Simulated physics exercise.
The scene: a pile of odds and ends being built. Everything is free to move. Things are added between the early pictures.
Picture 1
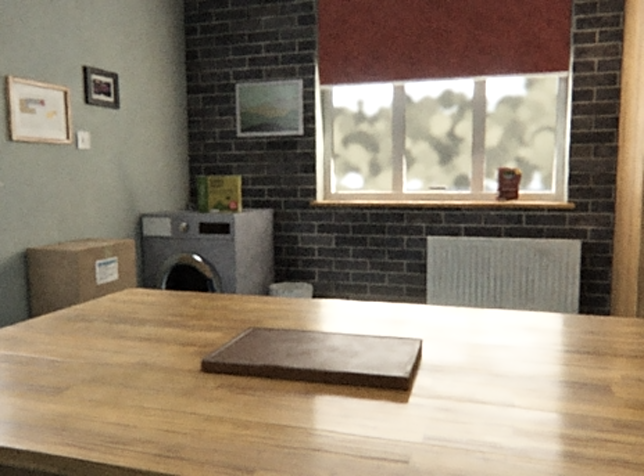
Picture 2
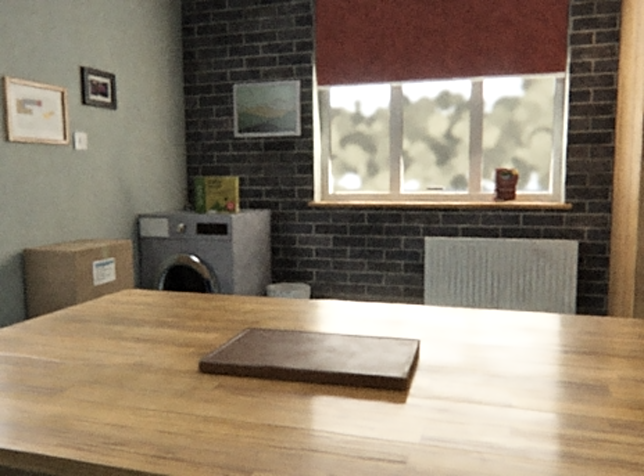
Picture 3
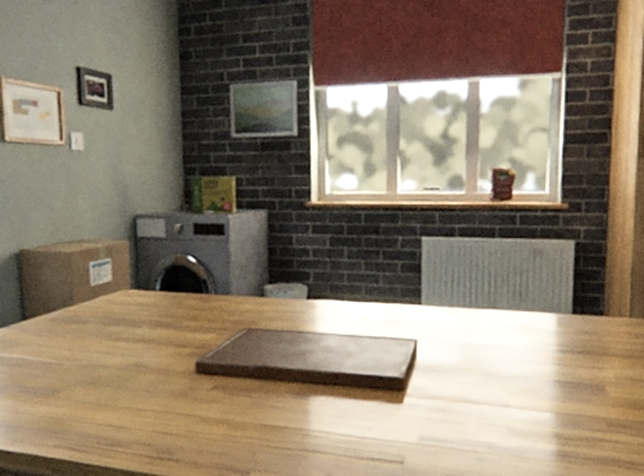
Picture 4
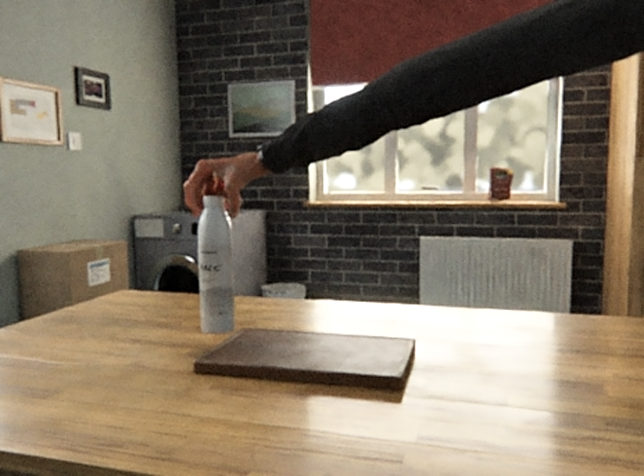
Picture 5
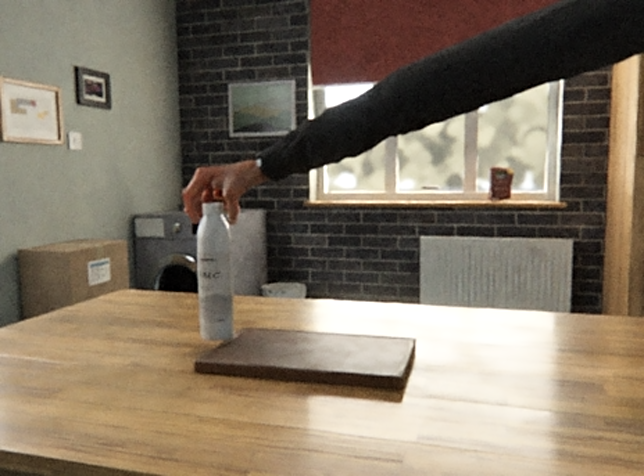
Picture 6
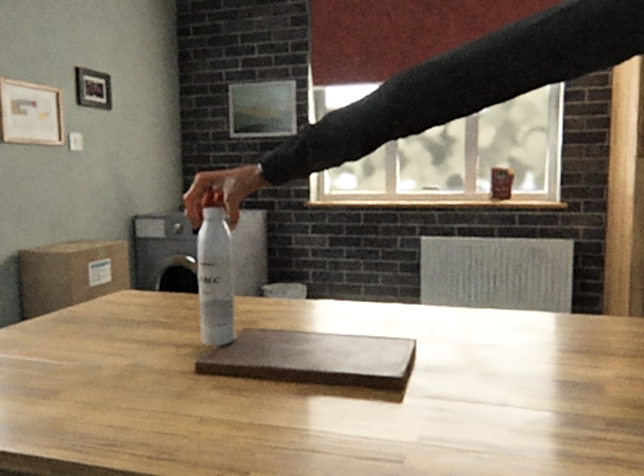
A brown tray lies flat on a wide, glossy wooden table, seen from just above its near side in a room with a dark brick wall. Behind it are a red blind over a bright window, a white radiator at right, and a grey washing machine and cardboard box at left. The view shifts very slightly, then a dark-sleeved arm reaches in from the right and lowers a white bottle at the tray's left corner, keeping hold of its top.
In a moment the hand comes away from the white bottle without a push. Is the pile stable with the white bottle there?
The pile gives way.
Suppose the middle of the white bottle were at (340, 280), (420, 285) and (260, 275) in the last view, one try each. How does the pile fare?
First, it holds; second, it comes apart; third, it stays up.
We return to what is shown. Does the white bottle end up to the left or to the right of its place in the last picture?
To the left.
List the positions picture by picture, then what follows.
In the first frame, the last thing is not in view yet; brown tray (318, 354).
In the second frame, the last thing is not in view yet; brown tray (316, 354).
In the third frame, the last thing is not in view yet; brown tray (313, 354).
The fourth frame shows coming down; white bottle (216, 264); brown tray (311, 354).
The fifth frame shows coming down; white bottle (215, 271); brown tray (312, 354).
The sixth frame shows in place under the hand; white bottle (216, 275); brown tray (312, 354).
Then, 0.40 s later than the last frame, white bottle tilted by 25° near (191, 283).
Then, 0.50 s later than the last frame, white bottle now fallen.
Then, 0.60 s later than the last frame, things are still on the move.
When it is over, fallen, white bottle; brown tray as before. End places, in pixels of the last picture, white bottle near (145, 331). The pile loses its balance.
